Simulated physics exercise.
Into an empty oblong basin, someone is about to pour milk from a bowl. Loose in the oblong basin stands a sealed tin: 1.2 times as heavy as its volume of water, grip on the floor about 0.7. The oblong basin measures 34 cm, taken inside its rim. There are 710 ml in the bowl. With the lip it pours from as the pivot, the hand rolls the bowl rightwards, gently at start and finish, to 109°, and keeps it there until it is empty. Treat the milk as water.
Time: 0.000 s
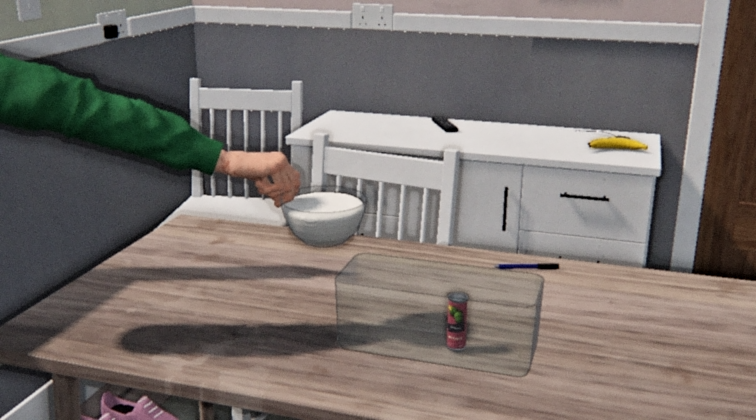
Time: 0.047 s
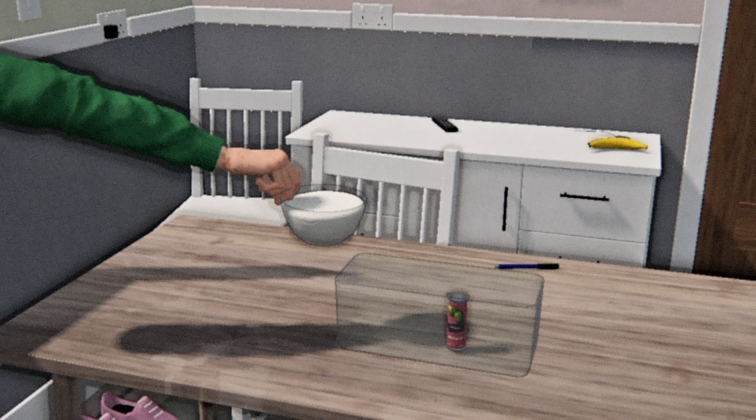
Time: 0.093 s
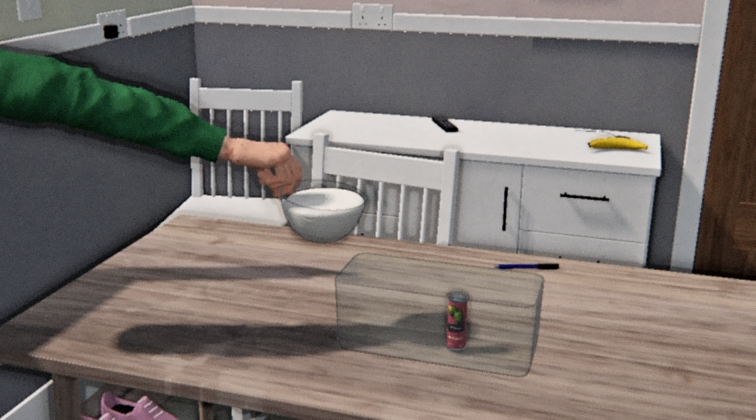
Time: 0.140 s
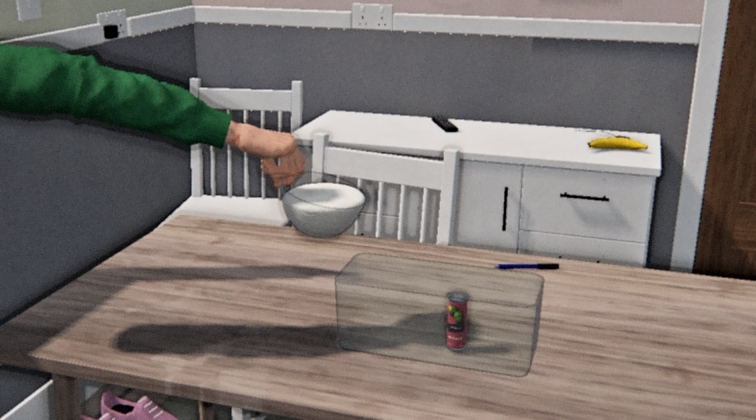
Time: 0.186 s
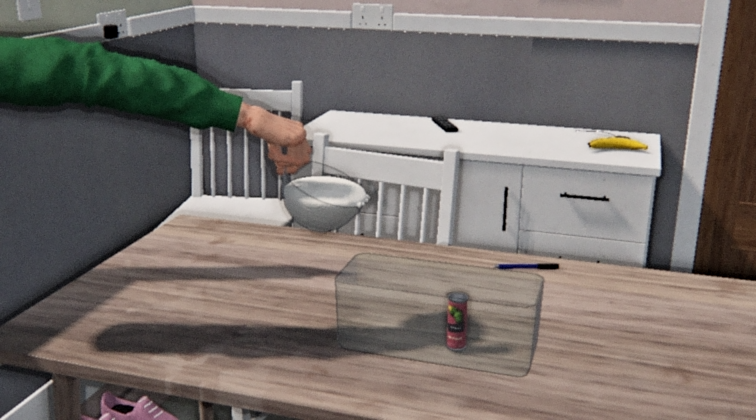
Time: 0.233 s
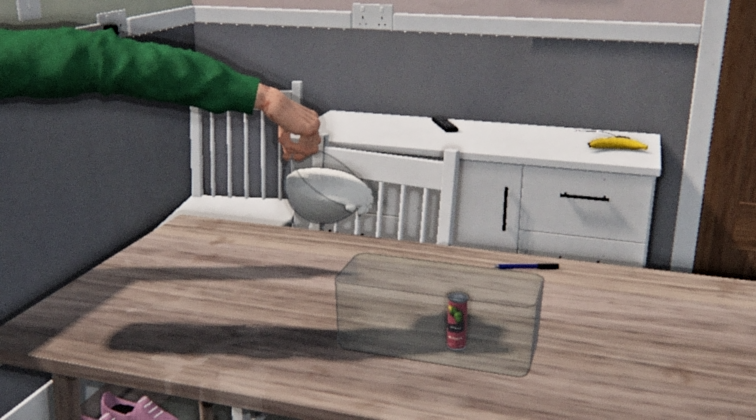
A green-sleeved arm reaches in from the left, its hand at a pale bowl of milk above a wooden table, viewed from slightly above in a grey-walled room. A clear oblong basin with a small red tin by it and a blue pen sit on the table, before white chairs and a cabinet holding a yellow banana. The hand slowly rises, tilting the bowl rightwards, while the camera stays still.
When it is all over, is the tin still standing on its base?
It overturns.
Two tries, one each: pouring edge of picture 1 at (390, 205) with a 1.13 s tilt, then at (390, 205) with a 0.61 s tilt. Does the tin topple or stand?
The tin stays vertical the first time and stays vertical the second time.
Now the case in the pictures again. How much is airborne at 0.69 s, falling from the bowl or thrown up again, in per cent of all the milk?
Around 5 percent of it is airborne.
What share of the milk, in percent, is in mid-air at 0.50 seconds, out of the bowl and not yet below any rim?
Near 60 per cent at that moment.
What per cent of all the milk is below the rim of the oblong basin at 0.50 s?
The basin holds roughly 16 in a hundred parts at that moment.
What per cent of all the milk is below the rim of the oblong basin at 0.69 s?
I'd put it at roughly 96 per cent.
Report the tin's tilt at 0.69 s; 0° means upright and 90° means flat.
0°.
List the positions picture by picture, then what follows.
In the first picture, it leans 0°; its right rim is at (364, 204); the milk meets the walls at (288, 200) and (363, 208); the oblong basin's rim runs from (346, 267) to (540, 292); the tin's top is at (458, 299).
In the second picture, it leans 2°; its right rim is at (364, 204); the milk meets the walls at (288, 199) and (364, 207).
In the third picture, it leans 6°; its right rim is at (364, 204); the milk meets the walls at (288, 196) and (363, 204).
In the fourth picture, it leans 14°; its right rim is at (364, 204); the milk meets the walls at (288, 191) and (364, 200).
In the fifth picture, it leans 23°; its right rim is at (364, 204); the milk meets the walls at (289, 183) and (366, 200); 2 per cent is over the edge.
In the sixth picture, it leans 35°; its right rim is at (363, 204); the milk meets the walls at (291, 173) and (361, 195); 6 per cent is over the edge.
Then, 0.50 s in, the tilt is 100° and 23 per cent is still to pour; the tin stands where it began.
Then, 0.69 s in, the tilt is 109° and 0 per cent is still to pour; the tin stands 2 cm from where it began.
Then, 0.89 s in, the tilt is 109° and 0 per cent is still to pour; the tin leans 8°.
Then, 1.11 s in, the tilt is 109° and 0 per cent is still to pour; the tin leans 28°.
Finally, the tin lies on its side.
